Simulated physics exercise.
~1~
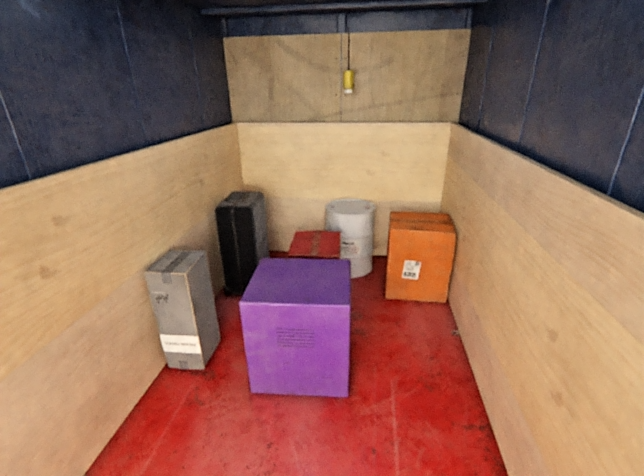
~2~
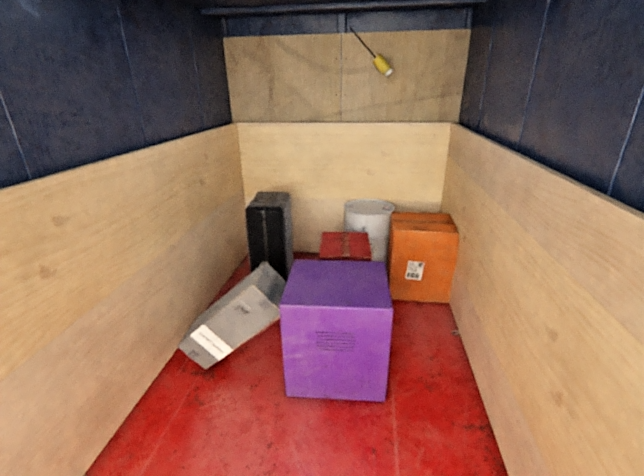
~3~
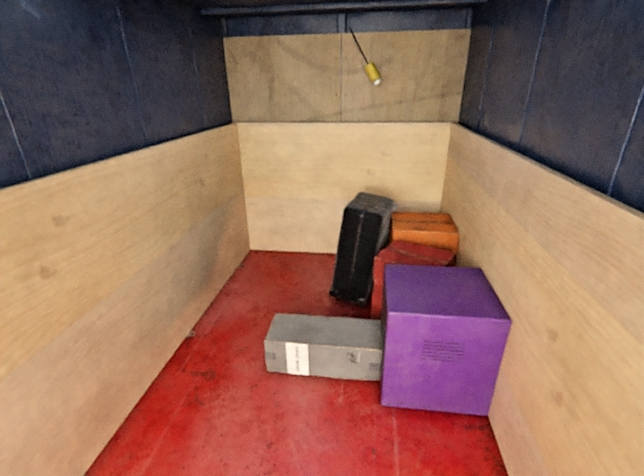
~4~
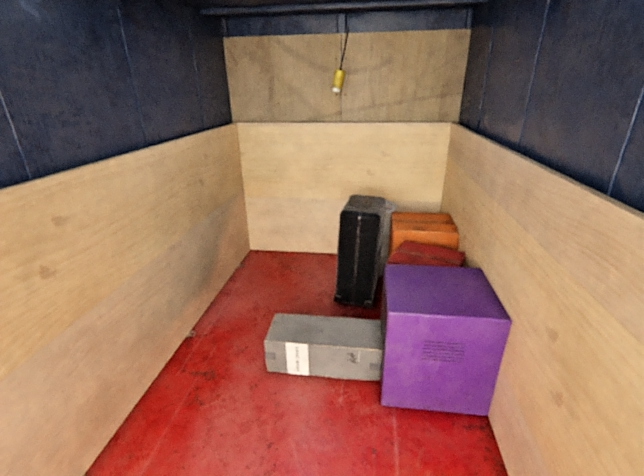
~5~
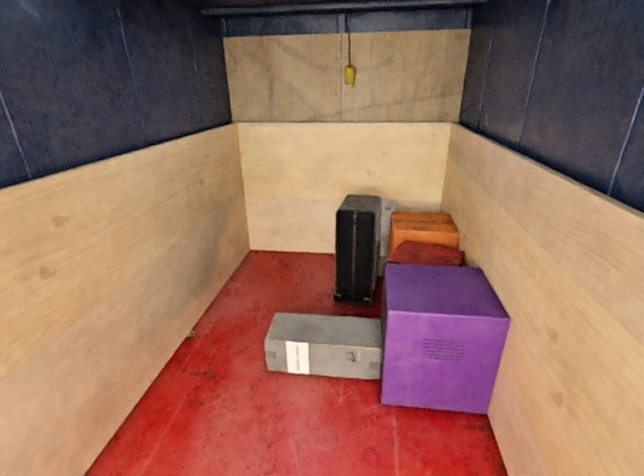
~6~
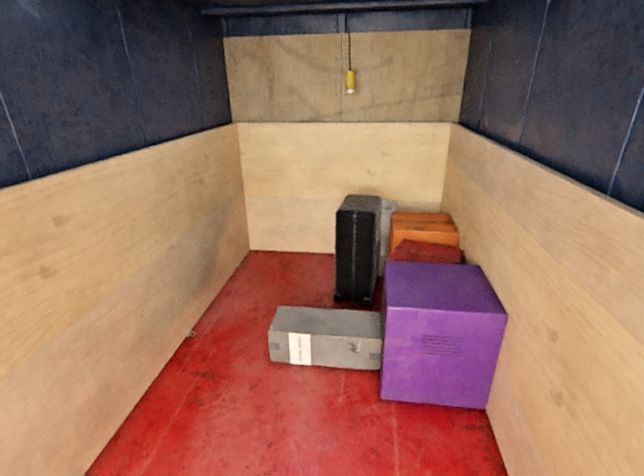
Boxes, a case and a drum slide right in the van, leaving the grey box toppled.
